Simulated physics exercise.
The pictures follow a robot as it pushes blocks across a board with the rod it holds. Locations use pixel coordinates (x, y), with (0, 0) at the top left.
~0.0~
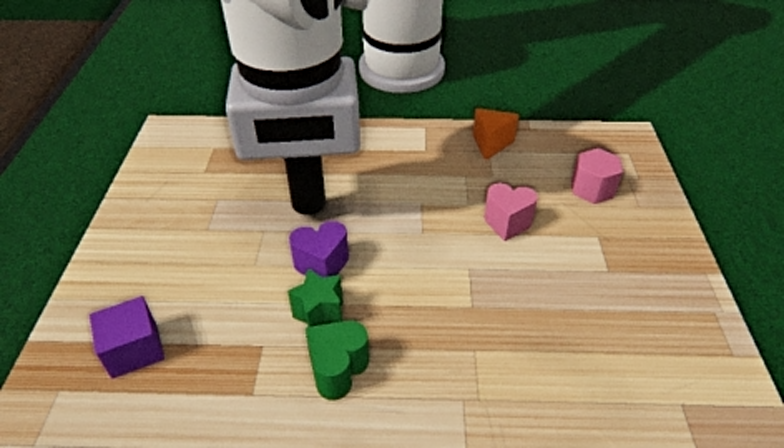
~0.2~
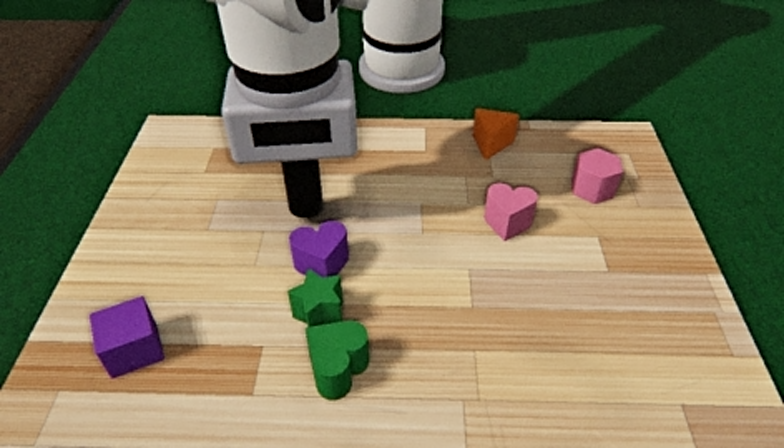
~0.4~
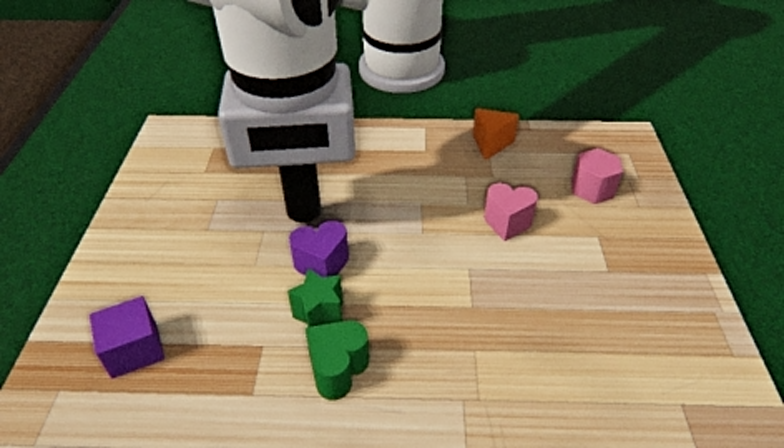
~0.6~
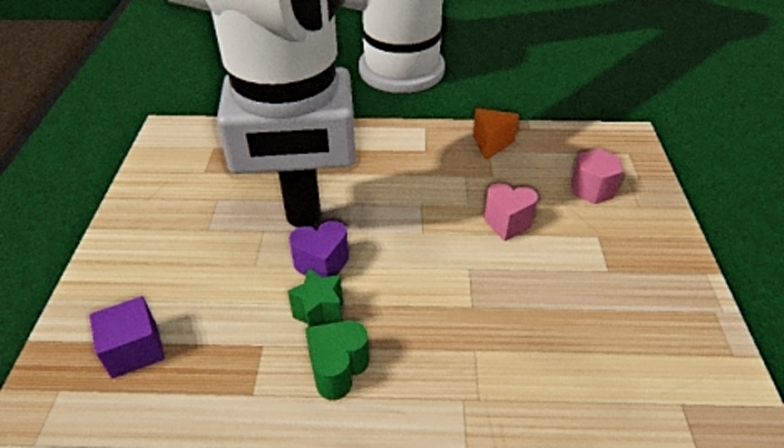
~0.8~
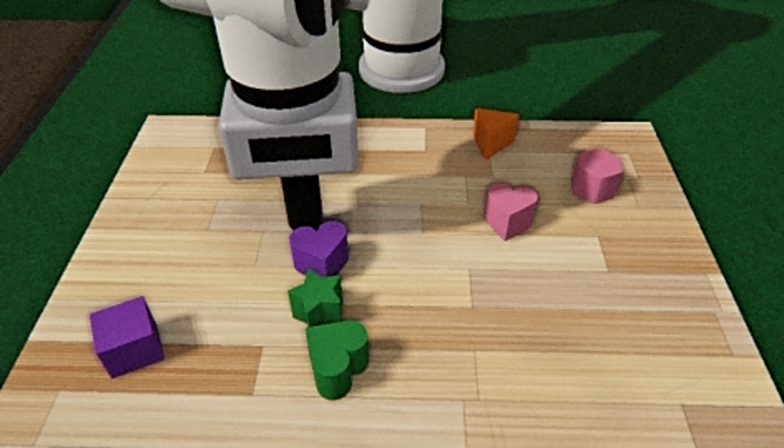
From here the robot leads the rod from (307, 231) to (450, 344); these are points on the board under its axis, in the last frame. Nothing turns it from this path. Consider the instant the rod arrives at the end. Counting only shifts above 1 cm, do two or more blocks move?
In short: Yes.
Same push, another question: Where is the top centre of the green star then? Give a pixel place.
Expect it around (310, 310).
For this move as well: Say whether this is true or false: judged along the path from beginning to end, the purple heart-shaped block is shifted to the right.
That claim is true.
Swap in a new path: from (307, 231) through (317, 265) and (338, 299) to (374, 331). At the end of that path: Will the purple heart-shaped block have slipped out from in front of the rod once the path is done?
That would be a no.
The first path, step by step. One third of the way, rod (347, 256); green star (316, 301), turned 25° clockwise; purple heart-shaped block (340, 268), turned 20° clockwise.
Two thirds of the way, rod (397, 294); green star (310, 310), turned 50° clockwise; purple heart-shaped block (358, 292), turned 70° clockwise; green heart-shaped block (333, 350), turned 10° anticlockwise.
At the end, rod (451, 334); green star (310, 310), turned 50° clockwise; purple heart-shaped block (358, 293), turned 70° clockwise; green heart-shaped block (333, 350), turned 10° anticlockwise.
